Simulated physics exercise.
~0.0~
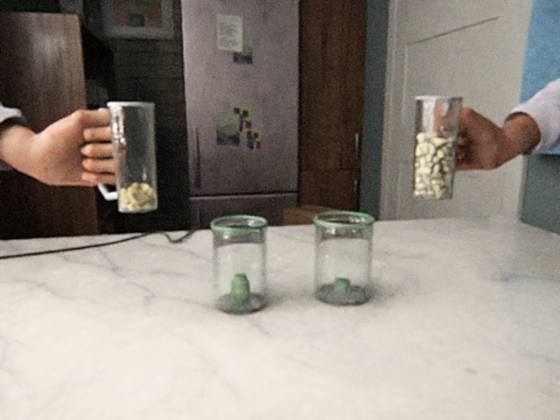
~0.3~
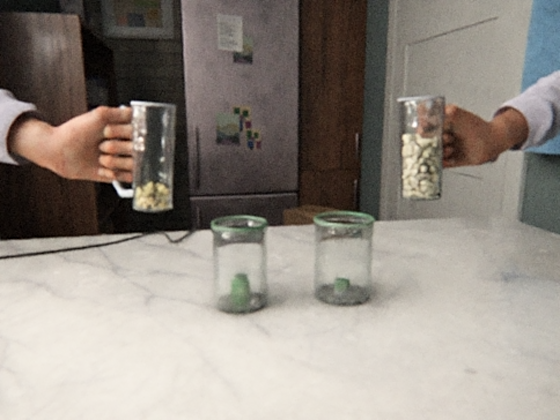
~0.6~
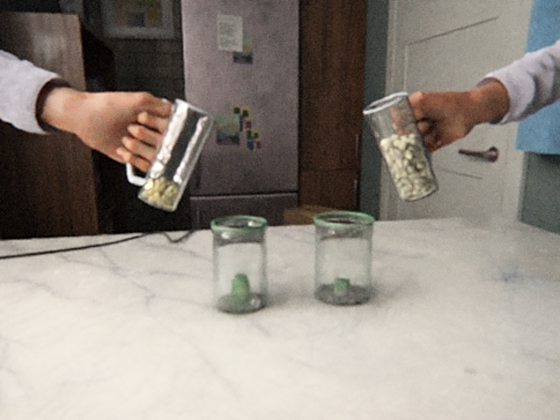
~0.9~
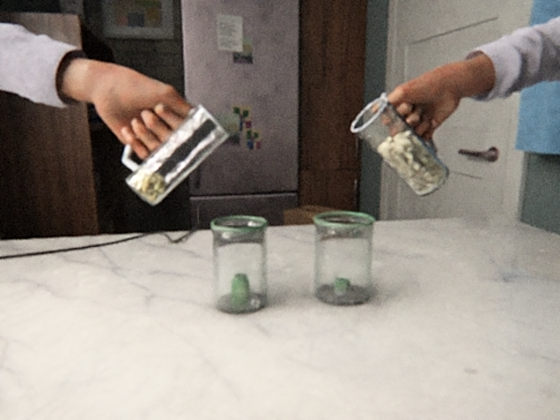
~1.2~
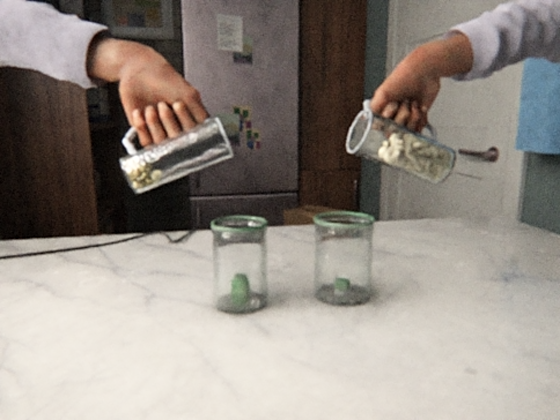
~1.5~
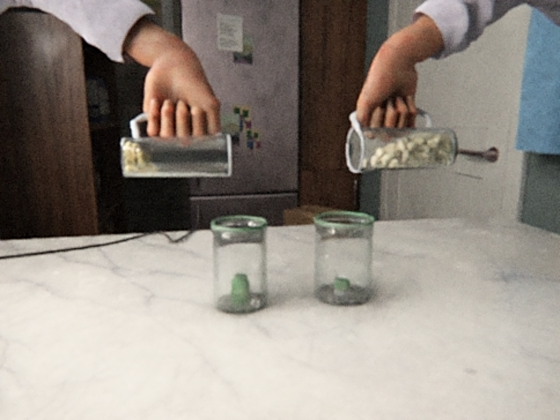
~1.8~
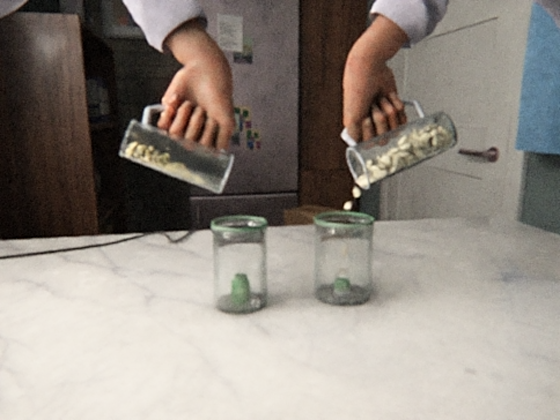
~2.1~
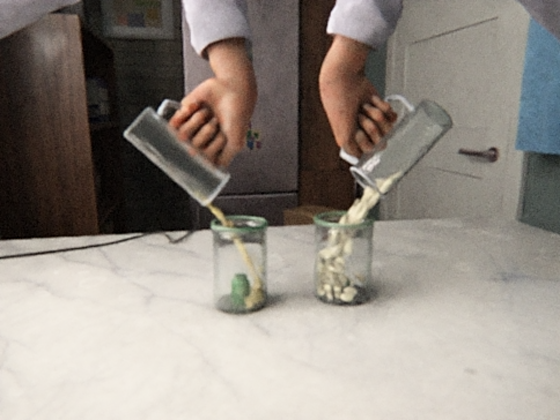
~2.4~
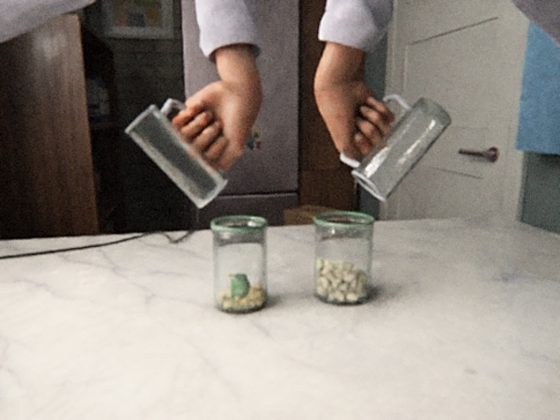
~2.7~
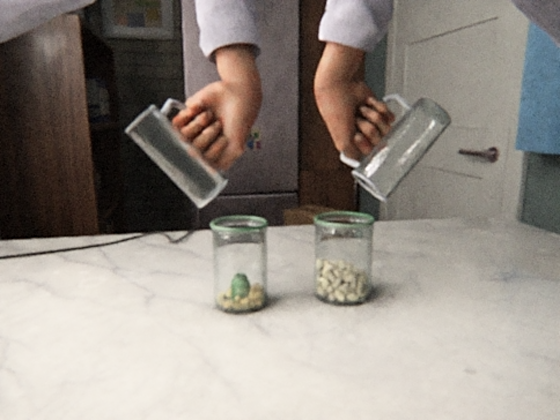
In the video, two hands tip clear cups of pale, dry pieces over two green-rimmed jars, each holding a small green object, until both cups are empty. The left object still shows above its shallow layer, while the right one is covered in a jar about half full.
